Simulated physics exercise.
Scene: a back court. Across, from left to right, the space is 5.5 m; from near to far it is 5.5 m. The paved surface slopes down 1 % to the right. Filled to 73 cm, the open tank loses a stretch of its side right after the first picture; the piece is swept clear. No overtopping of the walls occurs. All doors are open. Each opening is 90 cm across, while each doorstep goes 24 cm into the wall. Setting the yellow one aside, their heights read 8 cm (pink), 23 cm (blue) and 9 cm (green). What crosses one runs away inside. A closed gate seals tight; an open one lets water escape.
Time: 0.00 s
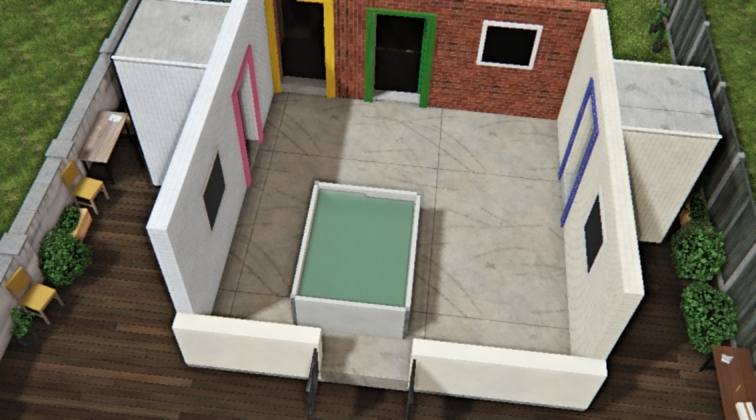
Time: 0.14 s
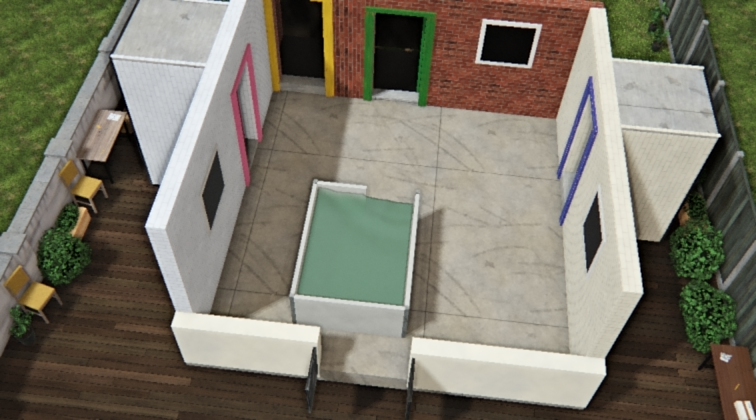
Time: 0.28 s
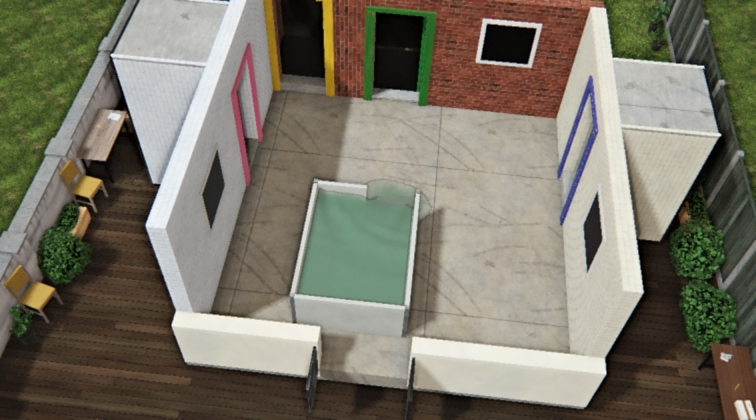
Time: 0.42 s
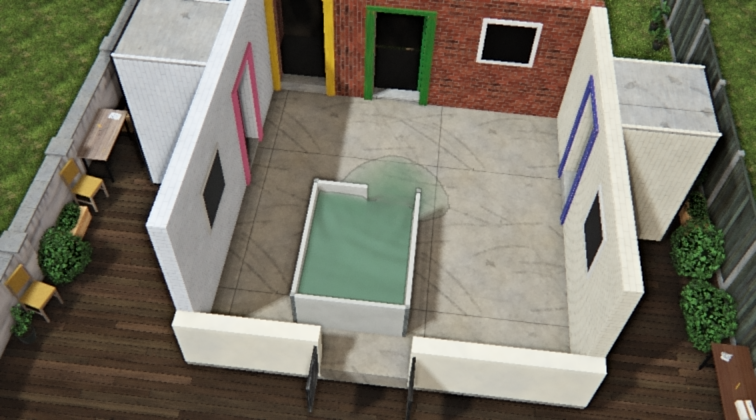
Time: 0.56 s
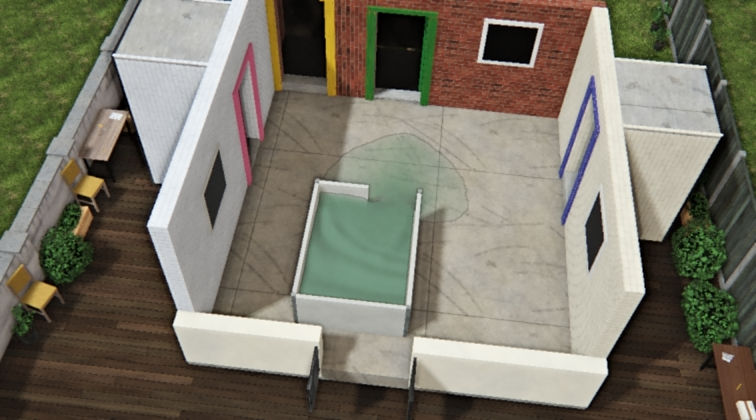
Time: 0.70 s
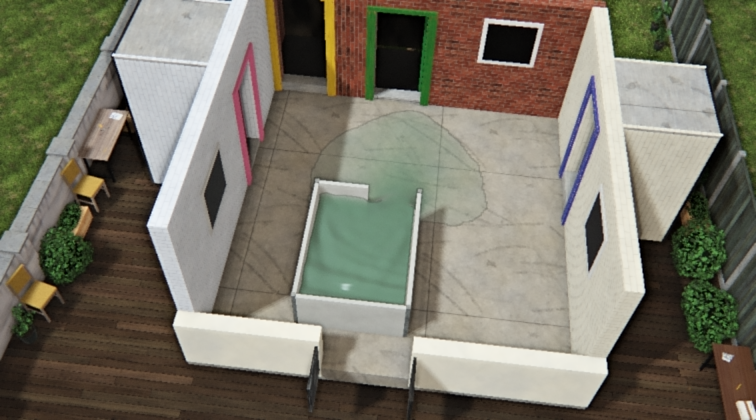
The video shows a walled court with an open tank of still green water; a piece of the tank's far side disappears, and water pours through the gap, fanning out in a thin, widening sheet across the grey paving.
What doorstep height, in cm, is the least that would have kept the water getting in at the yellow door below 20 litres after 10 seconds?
The least height is about 10.5 cm.
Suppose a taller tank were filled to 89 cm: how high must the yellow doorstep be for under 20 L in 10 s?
Roughly 13.5 centimetres.
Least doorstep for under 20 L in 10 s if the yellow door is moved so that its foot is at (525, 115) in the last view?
Close to 18 cm at the least.
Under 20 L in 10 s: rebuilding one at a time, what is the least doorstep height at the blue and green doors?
About 6.5 cm at blue and 23 cm at green.
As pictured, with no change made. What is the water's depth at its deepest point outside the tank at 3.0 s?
Up to some 30 centimetres, I'd say.
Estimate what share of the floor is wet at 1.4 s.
Near 35 per cent of the open floor.
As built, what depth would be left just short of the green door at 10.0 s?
A ruler would read roughly 7.5 cm.
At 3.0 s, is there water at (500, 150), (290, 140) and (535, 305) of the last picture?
In order: Soaked, soaked, untouched.
After 1.4 s water covers 35 % of the floor, deepest (40 cm) near (401, 217); it has not reached the yellow door.
After 3.0 s water covers 45 % of the floor, deepest (30 cm) near (554, 121); 14 cm at the yellow door, 0 litres in over its 20 cm doorstep.
After 10.0 s water covers 95 % of the floor, deepest (12 cm) near (568, 382); 6 cm at the yellow door, 1 litre in over its 20 cm doorstep.
At the yellow door as built, the water arrived by 1.5 s and peaked near 16 cm at 2.8 s.
With a doorstep of 9 cm, 33 litres would have come in within the 10 s; with 12.5 cm, 9 litres. So under 20 litres takes about 10.5 cm.
